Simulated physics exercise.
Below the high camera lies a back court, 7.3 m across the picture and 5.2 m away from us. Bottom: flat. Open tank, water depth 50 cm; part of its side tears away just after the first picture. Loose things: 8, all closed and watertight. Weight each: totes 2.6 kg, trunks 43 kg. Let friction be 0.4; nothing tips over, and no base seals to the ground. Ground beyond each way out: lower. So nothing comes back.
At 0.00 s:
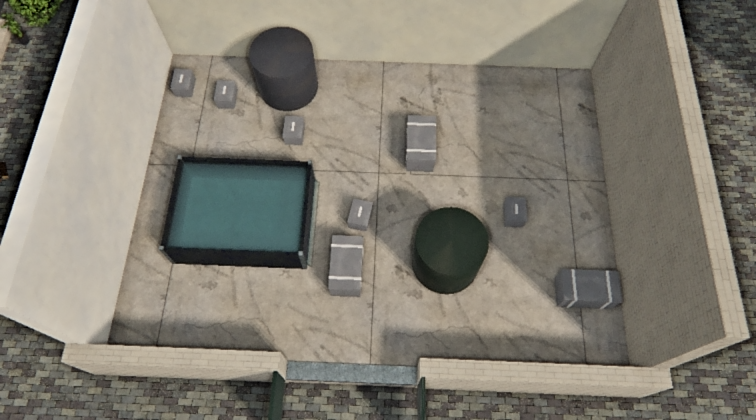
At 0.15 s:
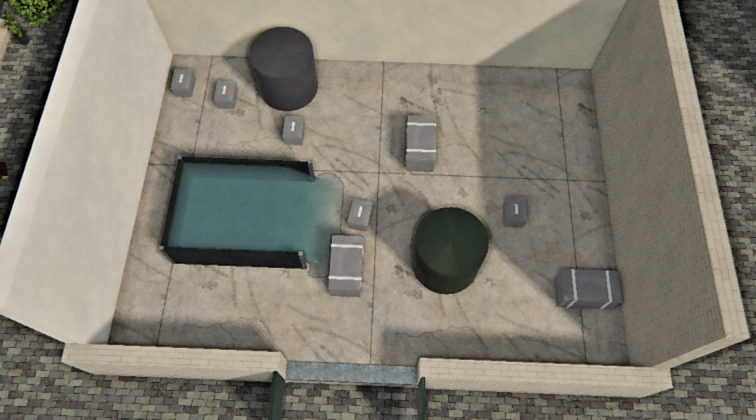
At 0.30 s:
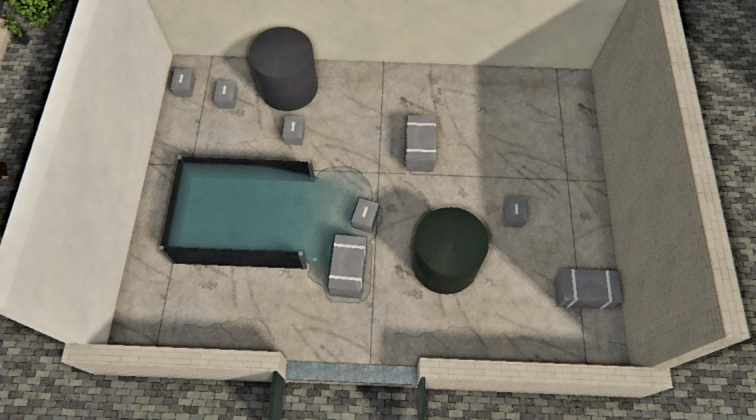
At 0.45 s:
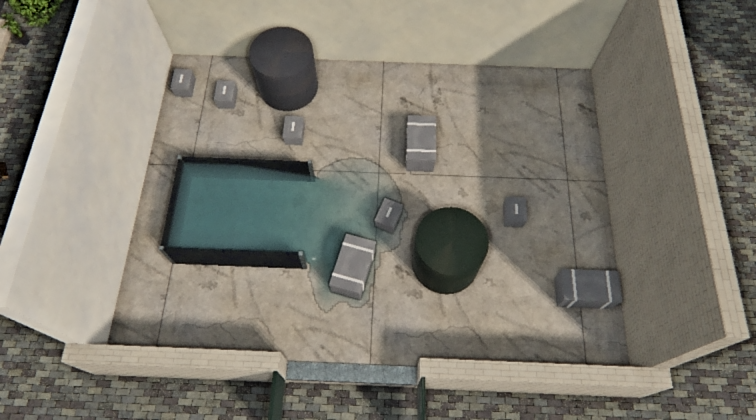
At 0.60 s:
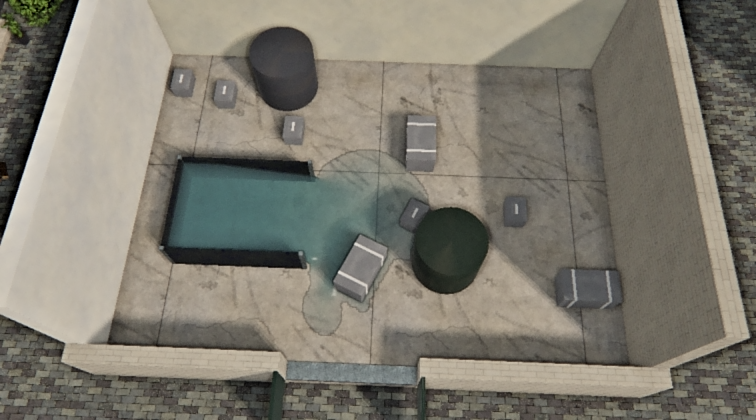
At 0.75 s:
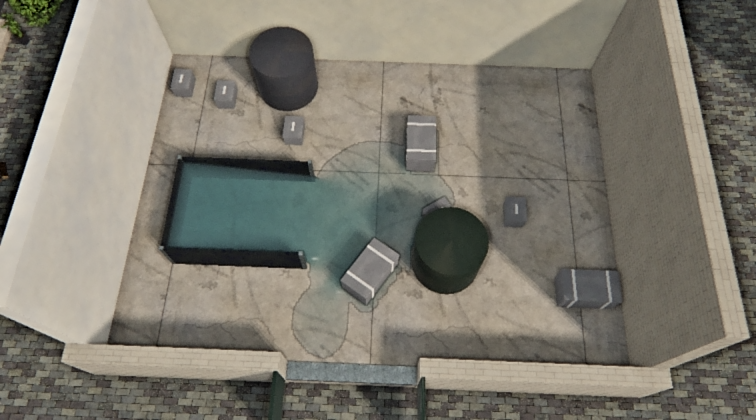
The footage shows a walled court where the right side of a water tank opens and water spreads across the paving; a small grey box slides right, passing behind a dark green cylinder, while a larger striped box shifts slightly and turns.
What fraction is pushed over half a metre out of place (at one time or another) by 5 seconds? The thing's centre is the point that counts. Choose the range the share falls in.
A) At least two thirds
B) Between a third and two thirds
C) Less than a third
(B) Between a third and two thirds.
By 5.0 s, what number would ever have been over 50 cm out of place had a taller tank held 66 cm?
Then the count would be 4.
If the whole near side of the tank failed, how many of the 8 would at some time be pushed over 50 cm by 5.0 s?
You'd get 2 in that case.
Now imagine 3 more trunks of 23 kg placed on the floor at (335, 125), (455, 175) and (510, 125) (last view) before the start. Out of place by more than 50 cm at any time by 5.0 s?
Outcome: Stays within first, breaks the threshold next, breaks the threshold last.
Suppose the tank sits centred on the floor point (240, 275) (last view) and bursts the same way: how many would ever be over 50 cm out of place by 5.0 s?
So the tally would be 4.
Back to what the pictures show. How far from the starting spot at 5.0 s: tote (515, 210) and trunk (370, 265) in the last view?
60 cm, then 150 cm.
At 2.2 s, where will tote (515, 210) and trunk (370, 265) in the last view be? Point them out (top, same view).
They end up about (608, 222) and (430, 342) in the last view.
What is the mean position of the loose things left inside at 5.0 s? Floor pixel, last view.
It works out to somewhere near (409, 173) on the floor.
After 1.1 s 2 of 8 are over 50 cm from their spots; 0 afloat.
After 2.2 s 3 of 8 are over 50 cm from their spots; 2 afloat.
After 3.5 s 4 of 8 are over 50 cm from their spots; 2 afloat.
After 5.0 s 4 of 8 are over 50 cm from their spots, and 4 have been at some point; 2 afloat.
